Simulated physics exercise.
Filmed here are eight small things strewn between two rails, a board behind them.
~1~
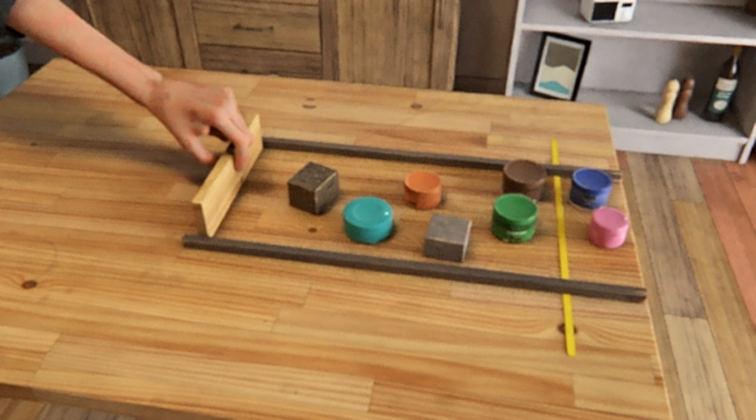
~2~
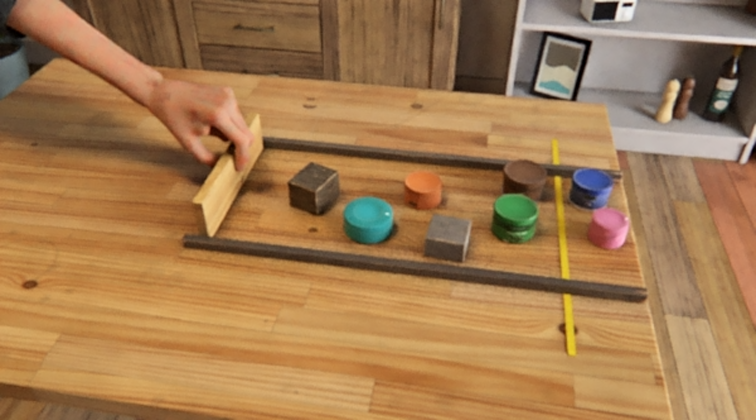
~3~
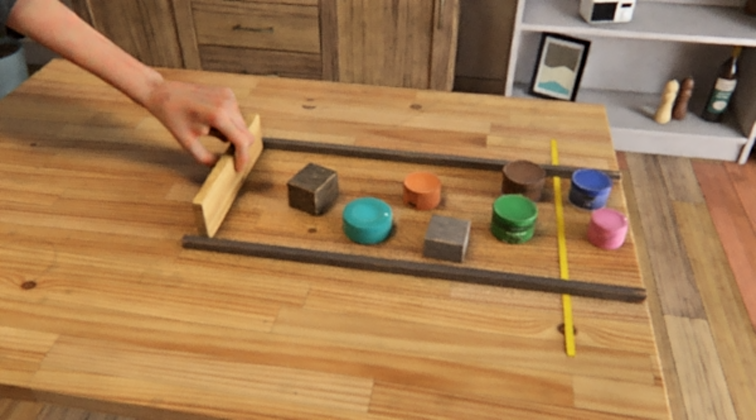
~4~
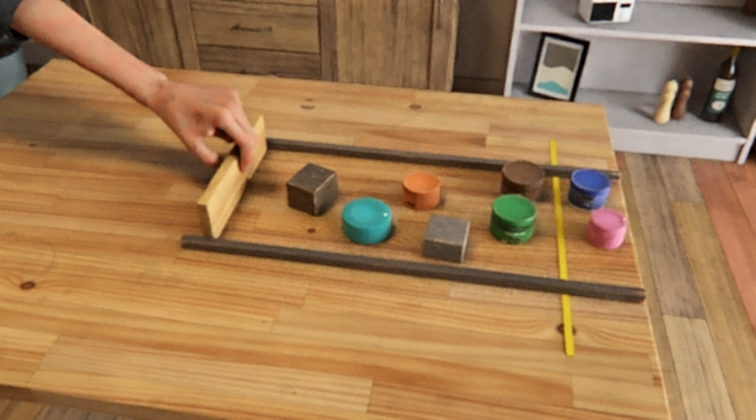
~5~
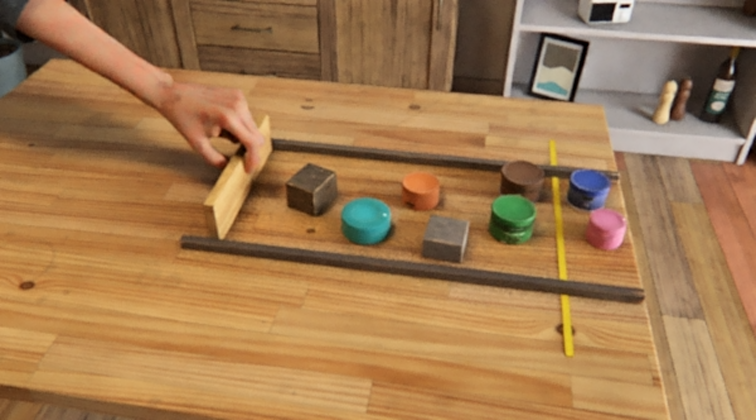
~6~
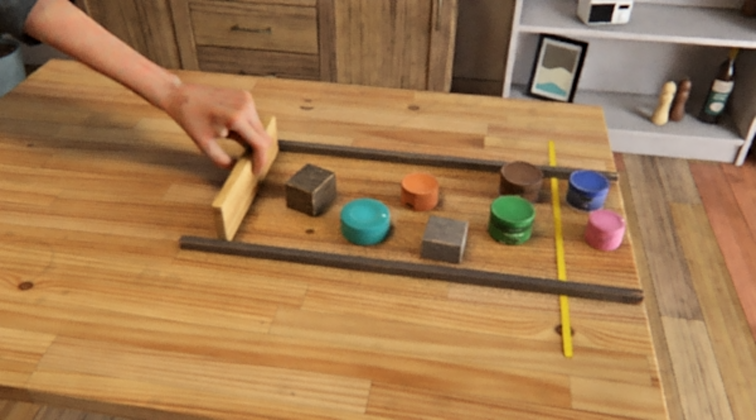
A hand holds an upright pale wooden board at the left end of two dark rails on a wooden table, seen from above at an angle in a room with cabinets and shelves. Between the rails sit a black block, teal, orange, green and brown tubs and a grey block, with blue and pink ones beyond yellow tape. The hand slides the board slightly right, the objects staying put as the view barely shifts.
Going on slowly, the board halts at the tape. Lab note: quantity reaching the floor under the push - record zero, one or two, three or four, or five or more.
A pair at most tumble, not none.
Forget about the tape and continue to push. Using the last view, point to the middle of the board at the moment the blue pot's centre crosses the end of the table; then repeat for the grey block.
The middle sits near (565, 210) for the first and near (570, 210) for the other.
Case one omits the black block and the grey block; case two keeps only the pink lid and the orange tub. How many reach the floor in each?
Result, first then second: 1, 0.
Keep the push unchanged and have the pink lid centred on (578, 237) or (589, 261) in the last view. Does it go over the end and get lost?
The pink lid drops away, then drops away.
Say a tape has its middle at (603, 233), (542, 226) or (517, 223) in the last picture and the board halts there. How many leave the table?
5, 1, 0.
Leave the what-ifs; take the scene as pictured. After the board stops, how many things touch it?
Counting them up gives 3.
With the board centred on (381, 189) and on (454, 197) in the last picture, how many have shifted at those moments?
First 3, after that 6.
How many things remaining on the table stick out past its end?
Counting them gives 4.
Early on, none off yet; pink lid at rest near (605, 230); blue pot at rest near (586, 192); brown pot at rest near (520, 183).
A while later, none off yet; pink lid moving near (617, 230); blue pot moving near (593, 190); brown pot travelled a little near (533, 178).
Finally, the number that fall off is one or two; lost, pink lid.
